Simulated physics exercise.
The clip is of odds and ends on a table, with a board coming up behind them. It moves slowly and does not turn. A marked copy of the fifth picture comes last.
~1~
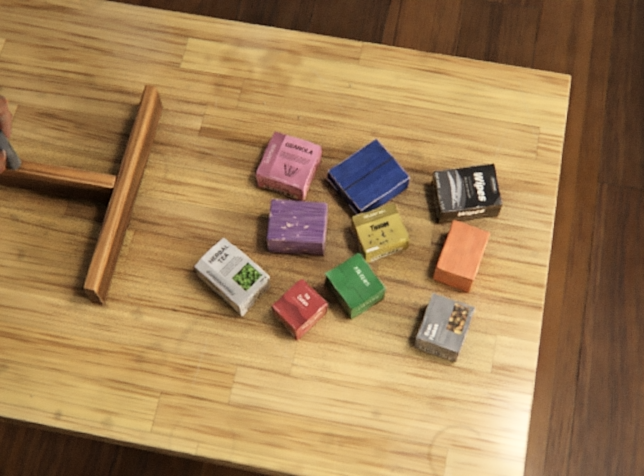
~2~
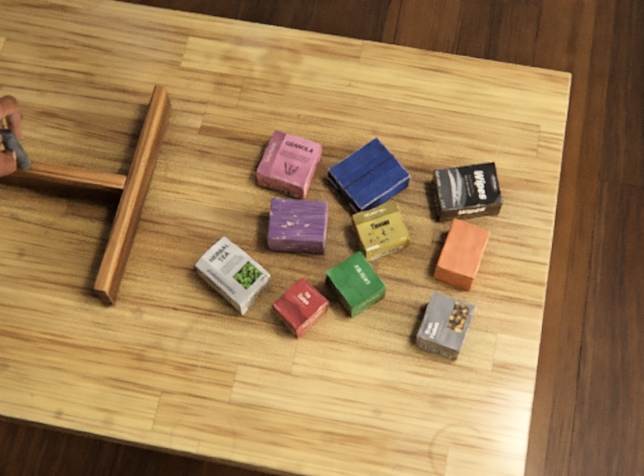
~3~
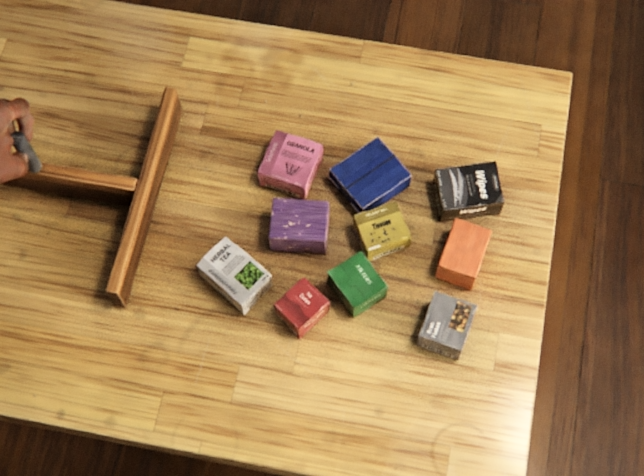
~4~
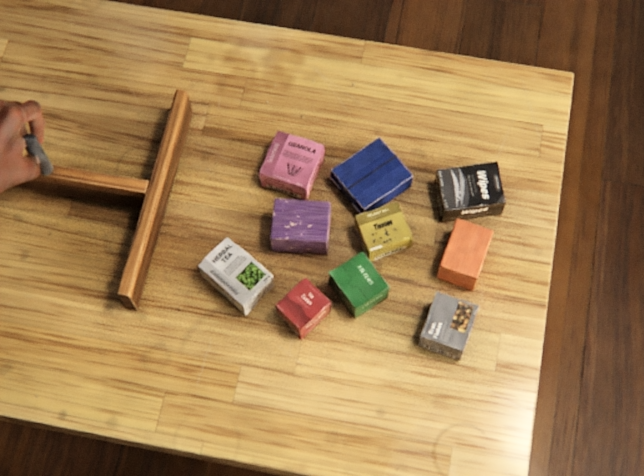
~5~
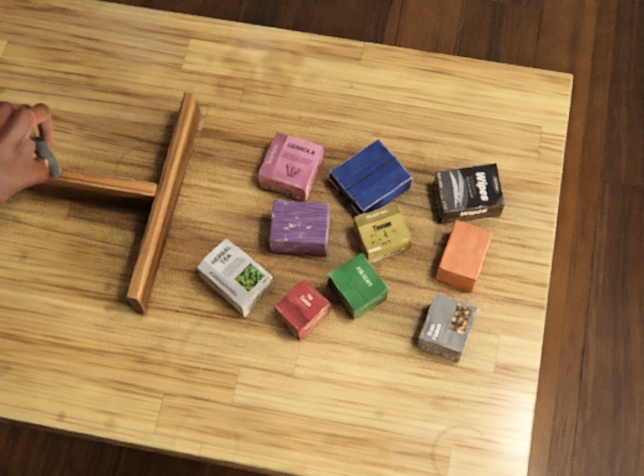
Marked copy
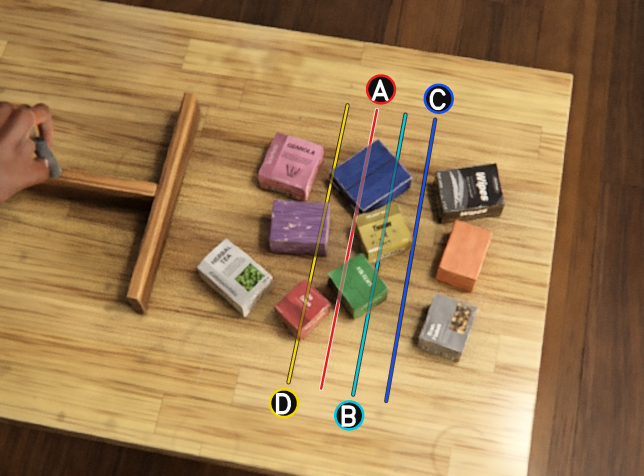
Wooden T-shaped board sliding slowly rightward across a table, pushed by a hand at left, while the colourful small boxes stay still.
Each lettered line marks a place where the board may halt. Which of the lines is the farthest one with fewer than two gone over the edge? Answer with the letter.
The farthest such stop is C.
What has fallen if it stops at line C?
The black box.
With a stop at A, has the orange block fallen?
No.
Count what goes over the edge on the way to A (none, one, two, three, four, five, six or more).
By then, none.
On the copy, A at (351, 241); B at (381, 247); C at (412, 252); D at (320, 236).
On C. First, board (251, 206); red packet (322, 317); pink packet (299, 167).
Then, board (341, 222); black box (501, 194); orange block (471, 258).
Finally, board (409, 233); black box over the edge; orange block (538, 269); one fallen.
By contrast, A is within the limit but short; B is within the limit but short; D is within the limit but short.
